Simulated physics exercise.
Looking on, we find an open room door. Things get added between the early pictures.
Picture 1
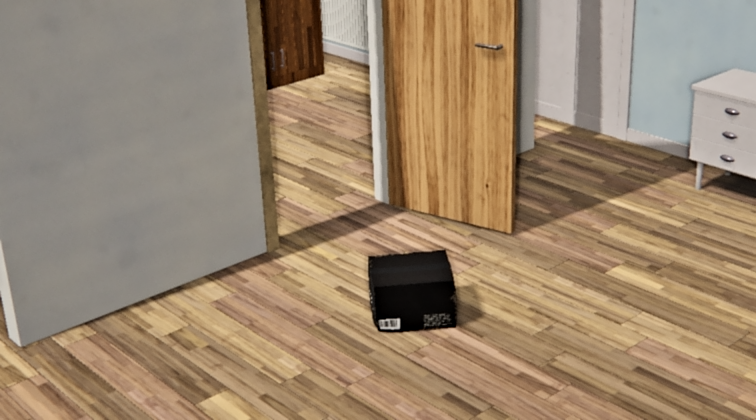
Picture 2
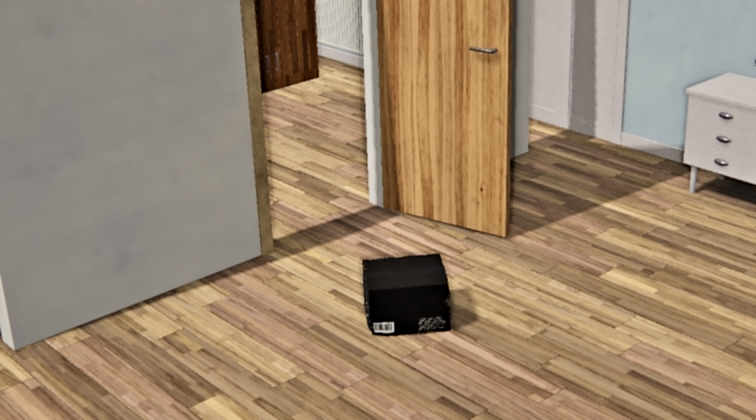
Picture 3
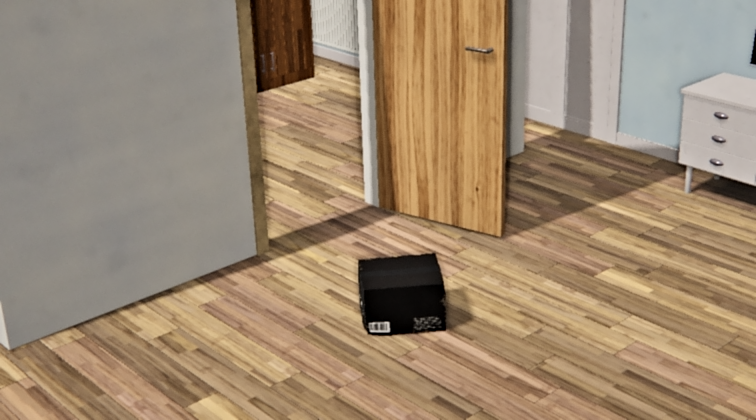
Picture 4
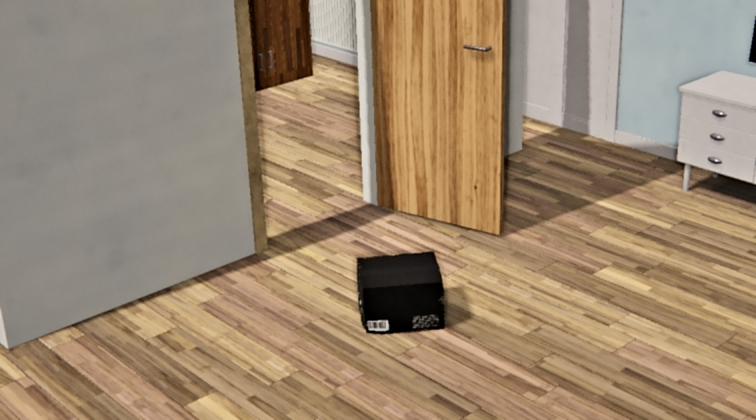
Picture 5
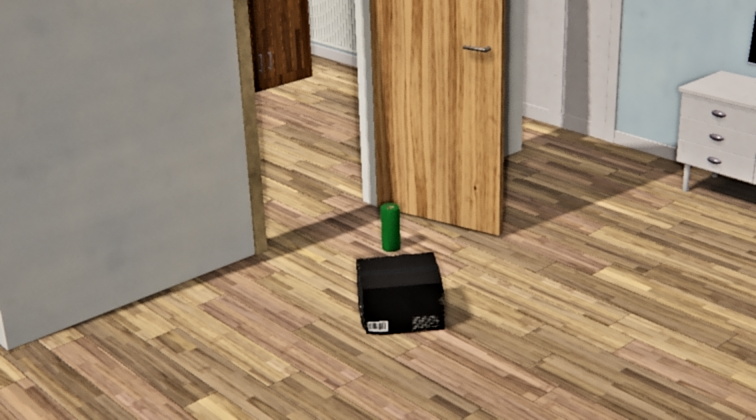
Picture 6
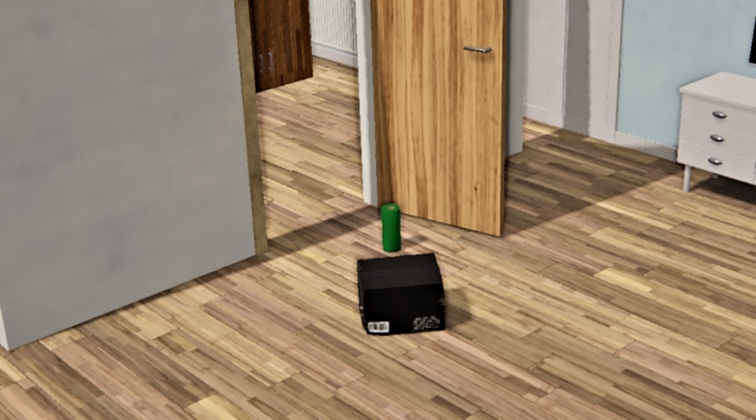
A wooden door stands wide open in a room with a plank floor, seen from above at an angle. A grey wall is at left, a white chest of drawers at right by a pale blue wall, and a black box sits on the floor in front of the door. The view shifts slightly, then settles, and a green cylinder suddenly appears upright behind the motionless box.
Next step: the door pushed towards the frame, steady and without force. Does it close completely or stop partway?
It closes completely.
Then, 1.20 s later than the last frame, door at 55°; green roll moved about its own width near (379, 230).
Then, 1.60 s later than the last frame, door at 29°; green roll moved well along near (330, 230).
Then, 2.00 s later than the last frame, door at 1°; green roll moved well along near (283, 221).
When it is over, door at 0°; moved from the start, green roll; black box as before. End places, in pixels of the last picture, green roll near (280, 218).
